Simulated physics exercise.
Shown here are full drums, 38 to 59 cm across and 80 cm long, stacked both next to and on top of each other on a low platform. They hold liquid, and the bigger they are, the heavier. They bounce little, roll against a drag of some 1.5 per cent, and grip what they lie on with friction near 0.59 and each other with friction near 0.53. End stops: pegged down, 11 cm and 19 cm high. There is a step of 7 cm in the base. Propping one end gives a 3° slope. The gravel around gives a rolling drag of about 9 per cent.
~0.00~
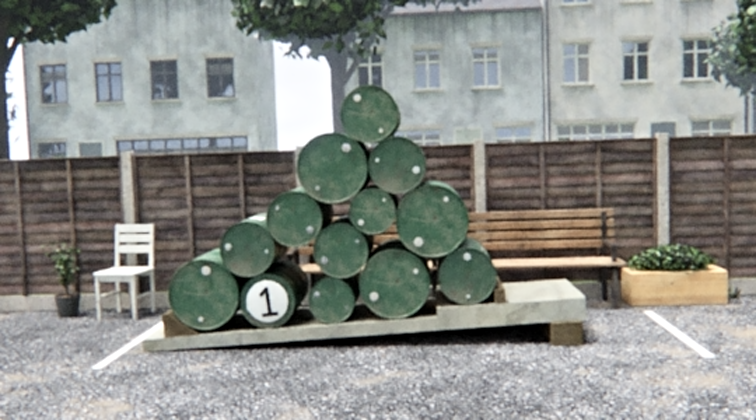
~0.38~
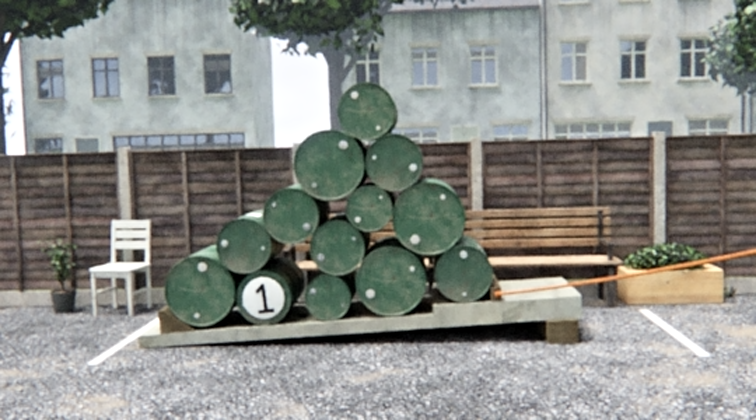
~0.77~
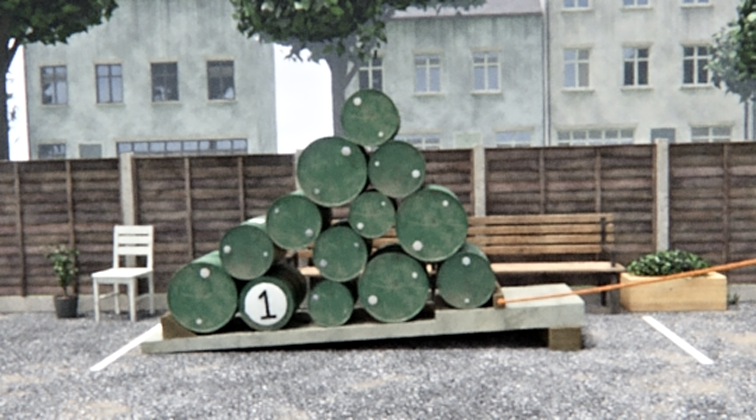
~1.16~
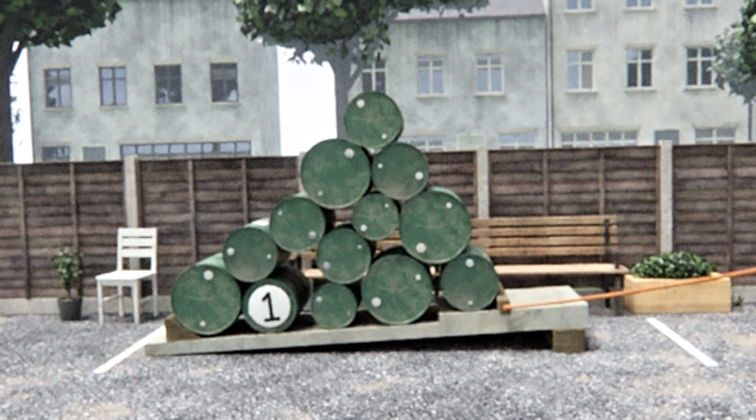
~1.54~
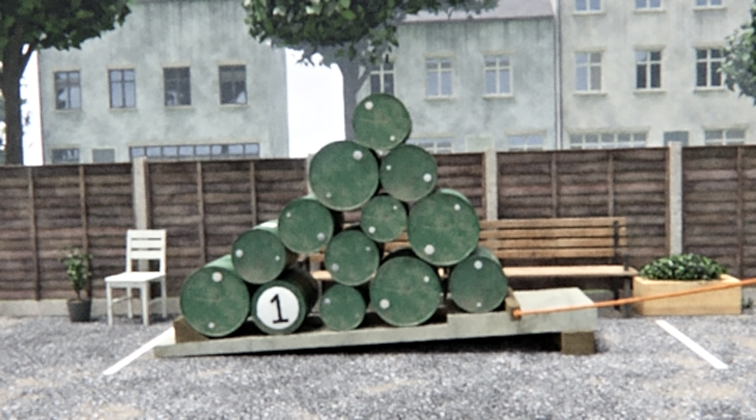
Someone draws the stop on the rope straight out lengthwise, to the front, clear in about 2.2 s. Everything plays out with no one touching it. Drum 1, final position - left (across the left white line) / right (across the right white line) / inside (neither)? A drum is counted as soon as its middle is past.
Neither.
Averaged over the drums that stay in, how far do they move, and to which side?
They move about 45 cm toward the right side, on average.
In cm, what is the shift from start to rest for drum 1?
Drum 1: 5.
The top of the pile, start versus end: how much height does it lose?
Roughly 85 cm.
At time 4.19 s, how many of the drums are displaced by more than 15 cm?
By that point it's 6 of them.
After 2.86 s, 0 now displaced over 15 cm; not one across the white lines; no. 1 in place.
After 3.47 s, 4 now displaced over 15 cm; not one across the white lines; no. 1 3.3 cm right.
After 4.19 s, 6 now displaced over 15 cm; not one across the white lines; no. 1 3.3 cm right.
After 6.50 s, 6 now displaced over 15 cm; 1 across the right white line; no. 1 3.3 cm right.
At rest by 7.5 s, 6 moved over 15 cm; 2 across the right white line; no. 1 3.3 cm right; top of the pile 1.3 m high, from 2.1 m.
